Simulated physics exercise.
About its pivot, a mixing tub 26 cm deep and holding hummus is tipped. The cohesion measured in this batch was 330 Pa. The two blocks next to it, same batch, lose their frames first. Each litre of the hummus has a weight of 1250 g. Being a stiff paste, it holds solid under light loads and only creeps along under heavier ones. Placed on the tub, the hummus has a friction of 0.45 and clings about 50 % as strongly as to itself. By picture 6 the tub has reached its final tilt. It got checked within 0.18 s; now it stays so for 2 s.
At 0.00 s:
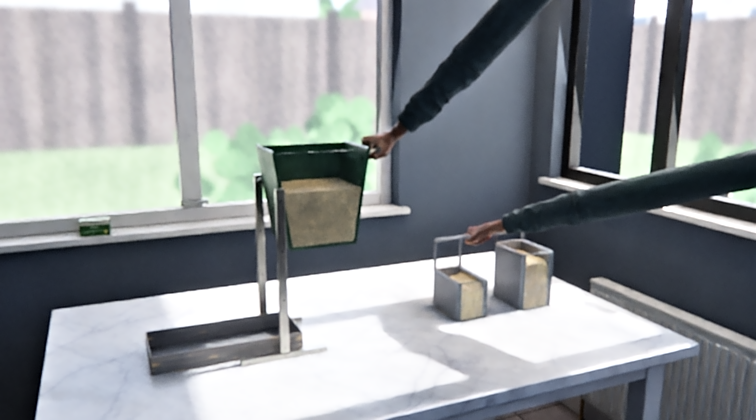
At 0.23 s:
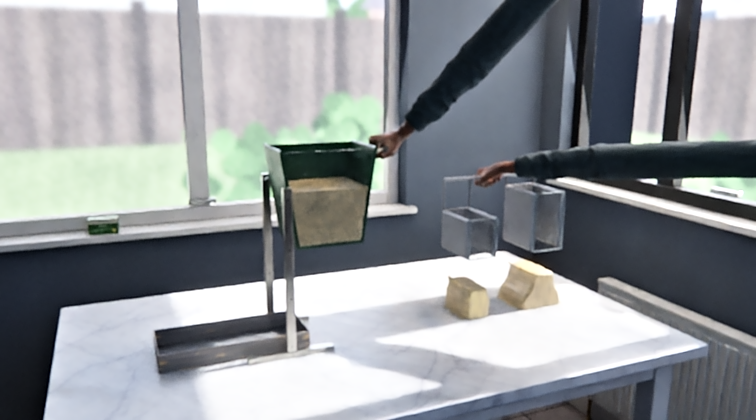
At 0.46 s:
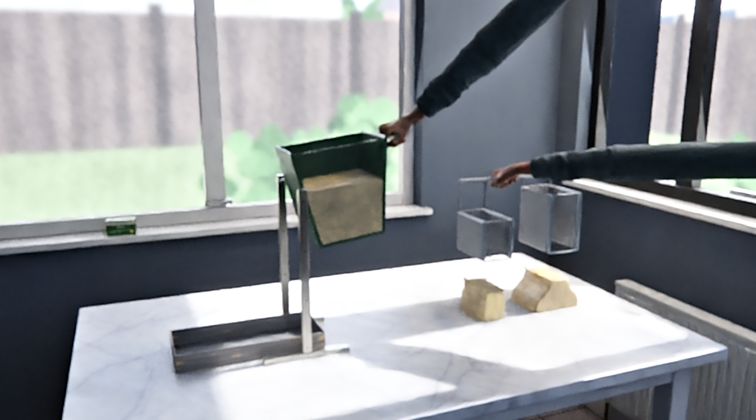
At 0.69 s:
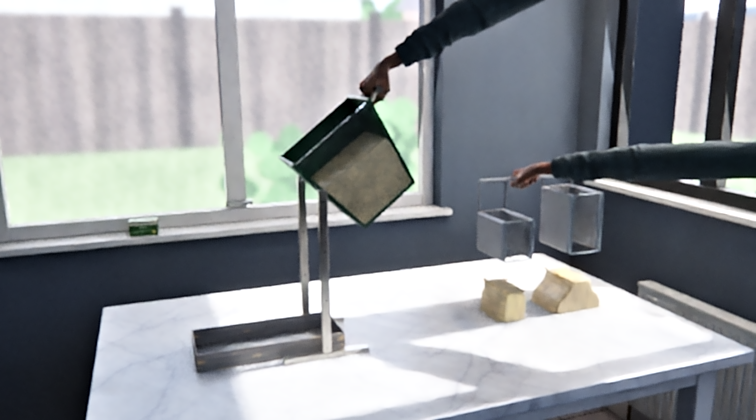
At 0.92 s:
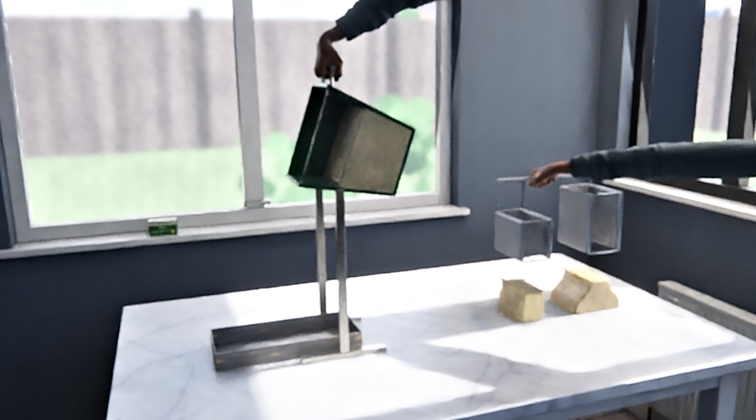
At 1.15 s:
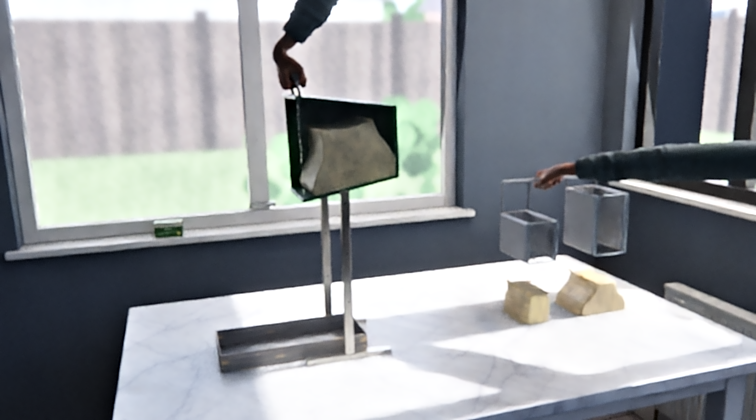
On a white marble table by a window, one hand lifts two open metal boxes off blocks of hummus, and the blocks slump, the taller one more. The other hand then swings the green tub on its stand over to the left until it lies on its side, the hummus inside shifting into a mound.
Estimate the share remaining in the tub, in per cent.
Roughly 42 per cent remains in the tub.
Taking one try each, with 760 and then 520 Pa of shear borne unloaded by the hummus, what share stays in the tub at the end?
In turn about 100 %, 55 %.
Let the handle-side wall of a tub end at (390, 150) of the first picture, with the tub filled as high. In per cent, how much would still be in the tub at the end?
I'd guess around 30 per cent remains.
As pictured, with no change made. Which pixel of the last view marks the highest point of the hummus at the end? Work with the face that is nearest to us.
Near (354, 161).
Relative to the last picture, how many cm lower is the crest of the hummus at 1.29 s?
Roughly 5 cm.
By 1.29 s, the tub is at 92 degrees and holds 86 %.
By 1.46 s, the tub is at 92 degrees and holds 56 %.
By 1.63 s, the tub is at 92 degrees and holds 47 %.
By 1.80 s, the tub is at 92 degrees and holds 44 %.
By 3.15 s, at the end, the tub is at 92 degrees and holds 42 %.
